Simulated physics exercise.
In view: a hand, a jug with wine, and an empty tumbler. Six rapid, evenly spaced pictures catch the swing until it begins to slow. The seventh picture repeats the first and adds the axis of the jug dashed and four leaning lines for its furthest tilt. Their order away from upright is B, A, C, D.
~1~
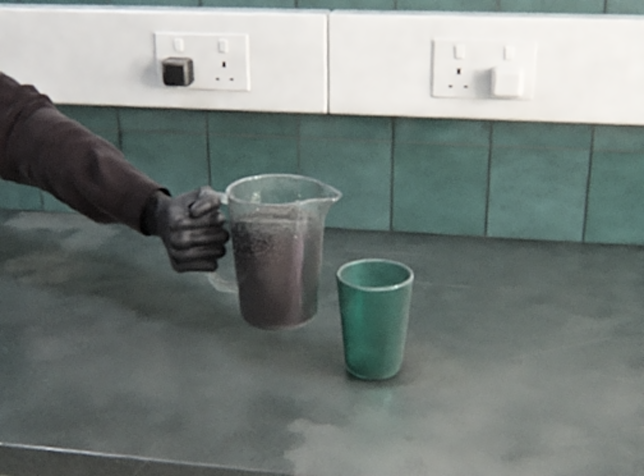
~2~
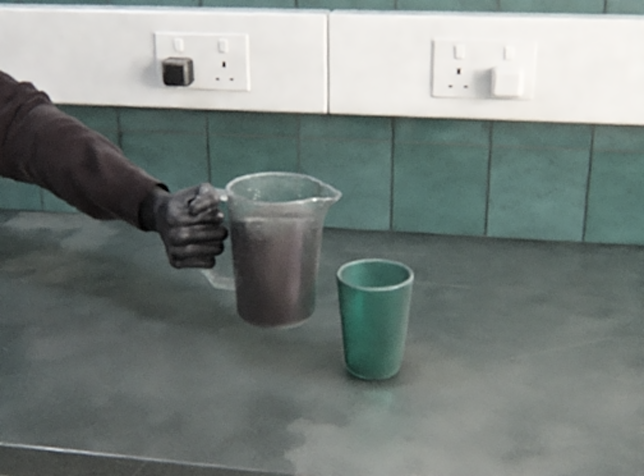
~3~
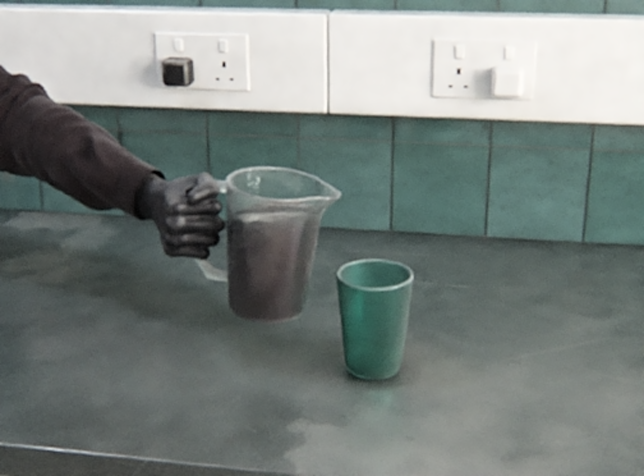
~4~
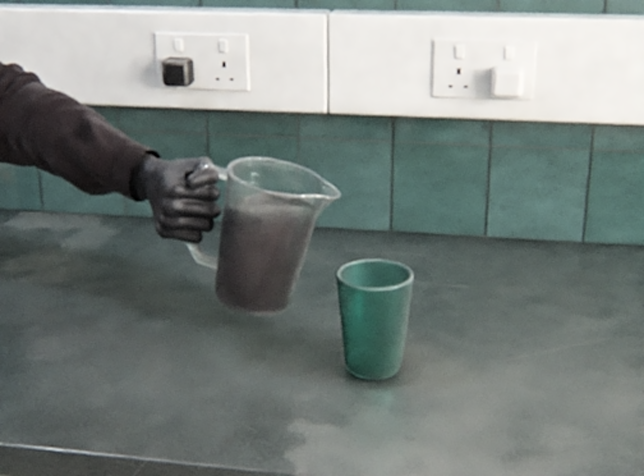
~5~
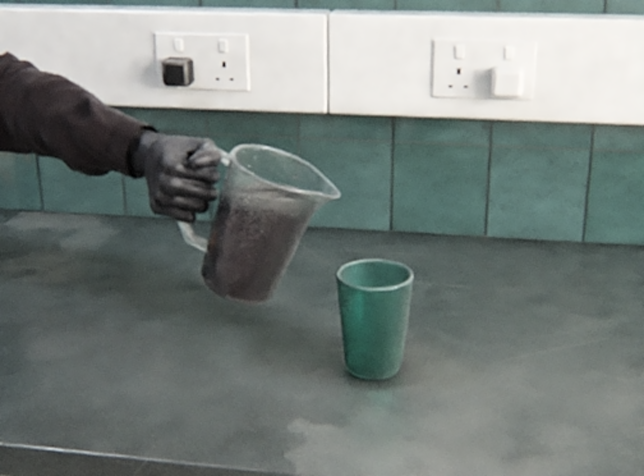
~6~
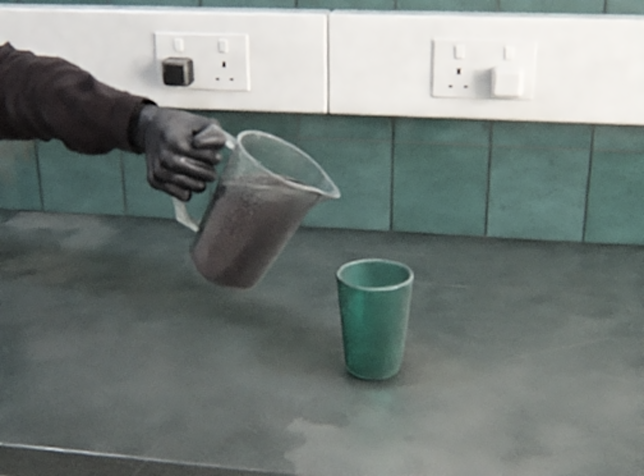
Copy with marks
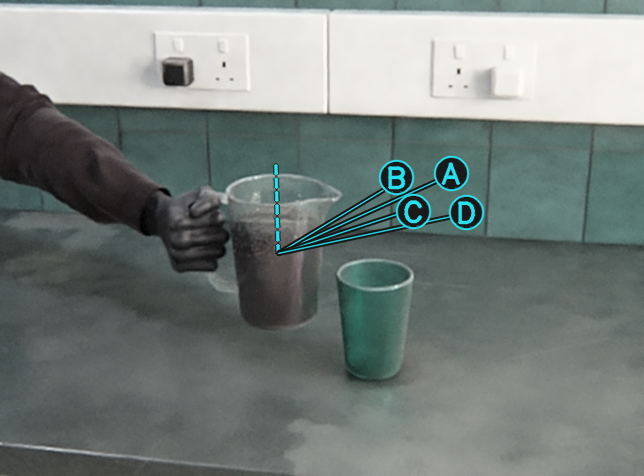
At first, a dark-gloved hand at the left holds a clear jug of dark liquid upright beside an empty green tumbler on a grey counter. The hand then gradually tilts the jug rightward, its base swinging up to the left, while the liquid stays inside and the tumbler remains still.
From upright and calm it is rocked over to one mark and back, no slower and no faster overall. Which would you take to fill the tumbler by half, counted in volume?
The best mark is A.
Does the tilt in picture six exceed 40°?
No.
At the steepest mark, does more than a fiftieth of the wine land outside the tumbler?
Yes.
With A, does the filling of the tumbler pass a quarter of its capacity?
Yes.
On the marked copy, A at (436, 181); B at (383, 190); C at (396, 214); D at (449, 217).
If A is chosen, the tumbler ends with about 50 % of what it can hold.
If B is chosen, the tumbler ends with about 36 % of what it can hold.
If C is chosen, the tumbler ends with about 63 % of what it can hold; 5 % of the wine is spilt.
If D is chosen, the tumbler ends with about 68 % of what it can hold; 15 % of the wine is spilt.
